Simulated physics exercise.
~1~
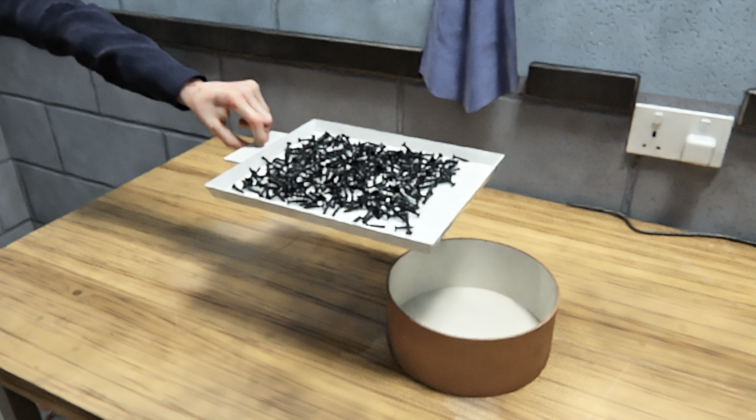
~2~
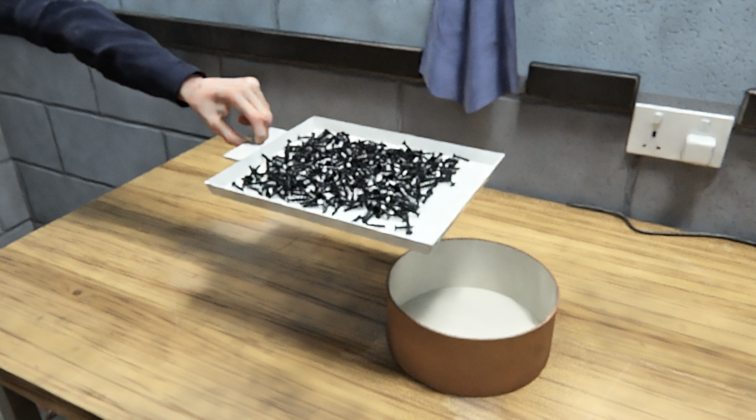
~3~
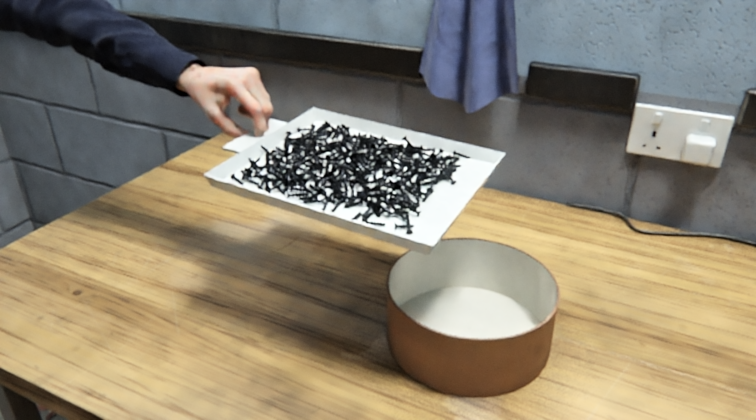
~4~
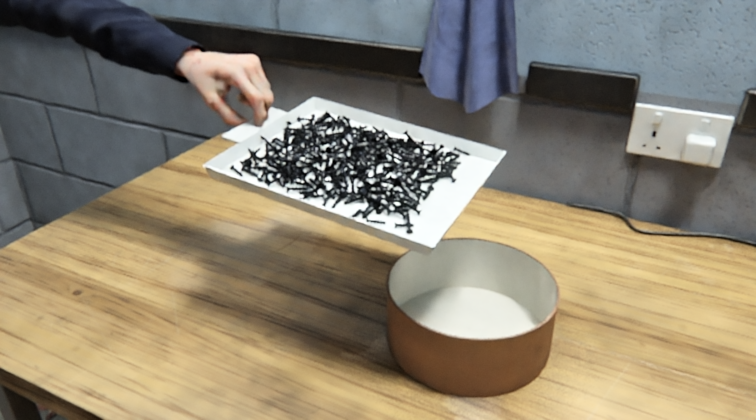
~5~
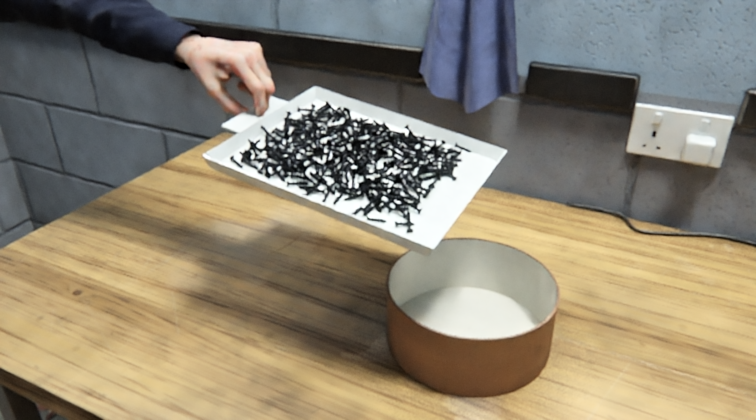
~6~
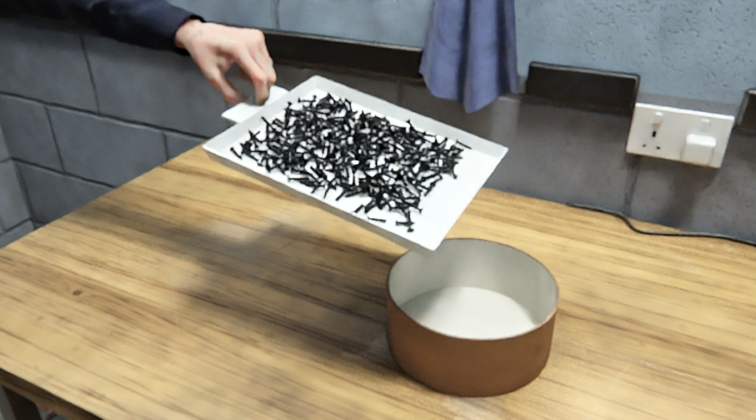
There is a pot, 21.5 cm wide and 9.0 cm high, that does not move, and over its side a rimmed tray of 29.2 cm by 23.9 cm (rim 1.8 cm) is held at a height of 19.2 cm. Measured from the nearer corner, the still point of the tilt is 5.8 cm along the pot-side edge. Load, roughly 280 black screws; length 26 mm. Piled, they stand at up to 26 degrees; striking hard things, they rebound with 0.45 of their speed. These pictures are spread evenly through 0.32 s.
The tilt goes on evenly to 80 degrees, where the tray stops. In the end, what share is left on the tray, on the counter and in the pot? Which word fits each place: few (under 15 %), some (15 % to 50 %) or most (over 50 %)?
Left on the tray gets few; counter gets some; pot gets most.
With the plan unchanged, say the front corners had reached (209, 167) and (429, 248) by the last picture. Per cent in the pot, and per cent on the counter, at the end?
In the pot: 20 per cent; on the counter: 80 per cent.
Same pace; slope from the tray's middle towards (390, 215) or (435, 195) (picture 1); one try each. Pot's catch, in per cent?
I'd put it at about 25 per cent for the first tilt and about 80 per cent for the second.
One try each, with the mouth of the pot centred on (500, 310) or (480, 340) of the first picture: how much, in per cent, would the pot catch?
Spot one: Some 90 per cent; spot two: Some 85 per cent.
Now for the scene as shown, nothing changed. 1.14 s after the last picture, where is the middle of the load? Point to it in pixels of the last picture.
The middle of the load should be at about (463, 219) by then.
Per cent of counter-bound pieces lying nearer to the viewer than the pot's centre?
Roughly 100 percent of the spill.
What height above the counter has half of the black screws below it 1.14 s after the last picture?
Height: Around 20 cm.
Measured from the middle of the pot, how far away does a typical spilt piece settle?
Distance: Around 16 cm.
Then, 0.69 s after the last picture, tilt 44 degrees; the tray holds 100 %, the pot 0 %.
Then, 1.14 s after the last picture, tilt 65 degrees; the tray holds 70 %, the pot 15 %.
Then, 1.67 s after the last picture, tilt 80 degrees; the tray holds 5 %, the pot 60 %.
In the end, tray 0 %, counter 25 %, pot 70 %.
